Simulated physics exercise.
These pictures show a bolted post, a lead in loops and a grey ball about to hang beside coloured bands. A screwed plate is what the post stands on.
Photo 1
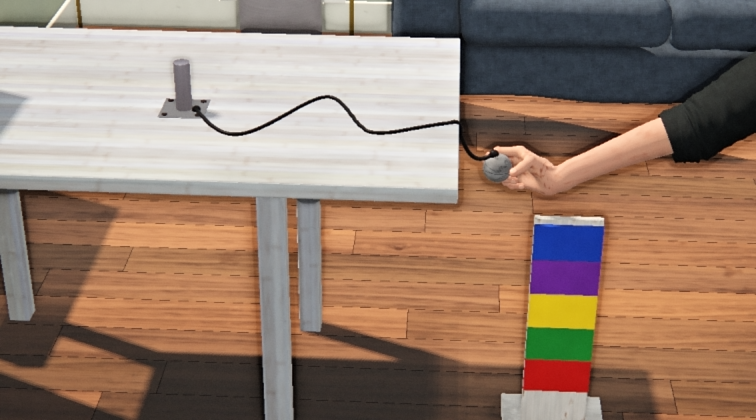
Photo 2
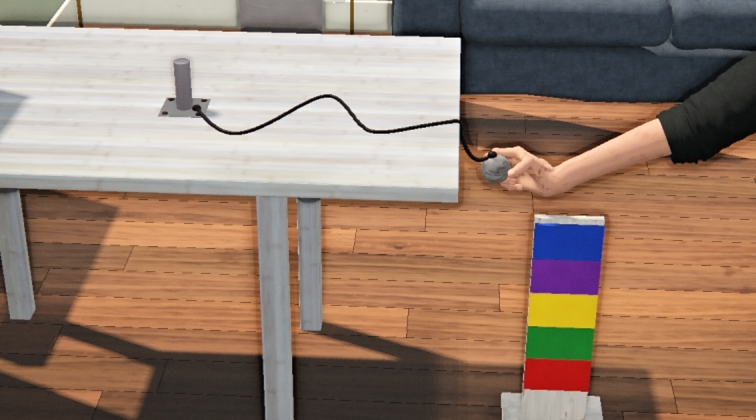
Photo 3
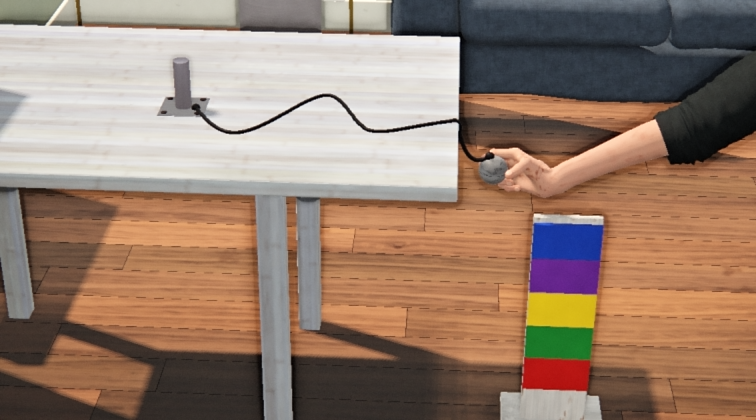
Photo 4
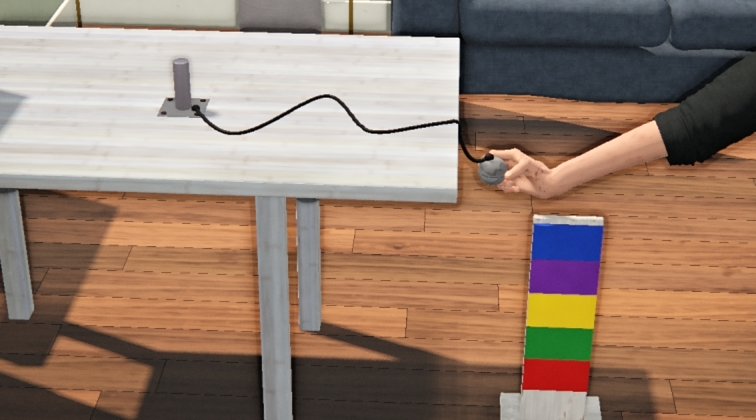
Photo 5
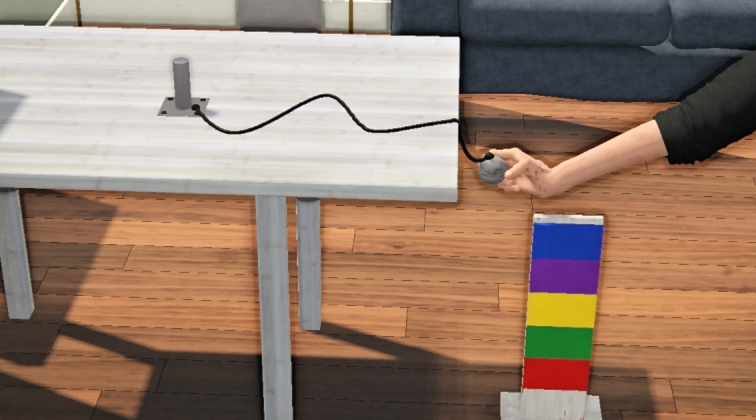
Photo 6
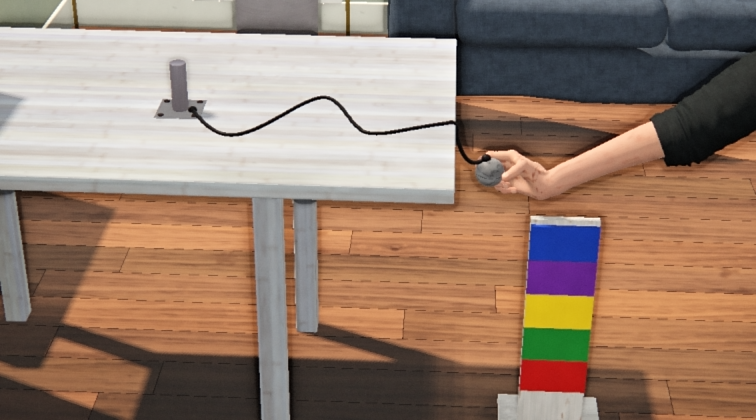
The clip shows a hand holding a grey ball beside a white table, with a wavy black cord running to a post on a screwed plate, above a board of coloured bands; almost nothing moves throughout.
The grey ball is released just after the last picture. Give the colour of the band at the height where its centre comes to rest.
The band is yellow.
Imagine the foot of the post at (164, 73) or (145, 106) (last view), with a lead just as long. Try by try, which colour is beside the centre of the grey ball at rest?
Case by case: Purple, then purple.
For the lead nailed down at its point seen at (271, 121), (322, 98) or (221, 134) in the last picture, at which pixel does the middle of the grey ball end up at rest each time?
(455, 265); (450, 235); (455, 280).
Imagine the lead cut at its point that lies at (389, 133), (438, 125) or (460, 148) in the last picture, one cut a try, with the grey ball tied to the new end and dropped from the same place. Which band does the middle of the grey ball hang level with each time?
Going cut by cut, you'd get above them all, then blue, then purple.
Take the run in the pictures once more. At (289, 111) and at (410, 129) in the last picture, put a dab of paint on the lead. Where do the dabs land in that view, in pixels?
One finishes at (347, 117) and the other at (455, 196).
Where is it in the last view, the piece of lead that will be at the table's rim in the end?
It's the bit near (350, 118).
Soon after, ball near (475, 257); level with blue.
After that, ball near (432, 301); level with yellow.
And then, ball near (459, 306); level with yellow.
In the end, ball near (450, 305); level with yellow. Its middle rests at the yellow band.
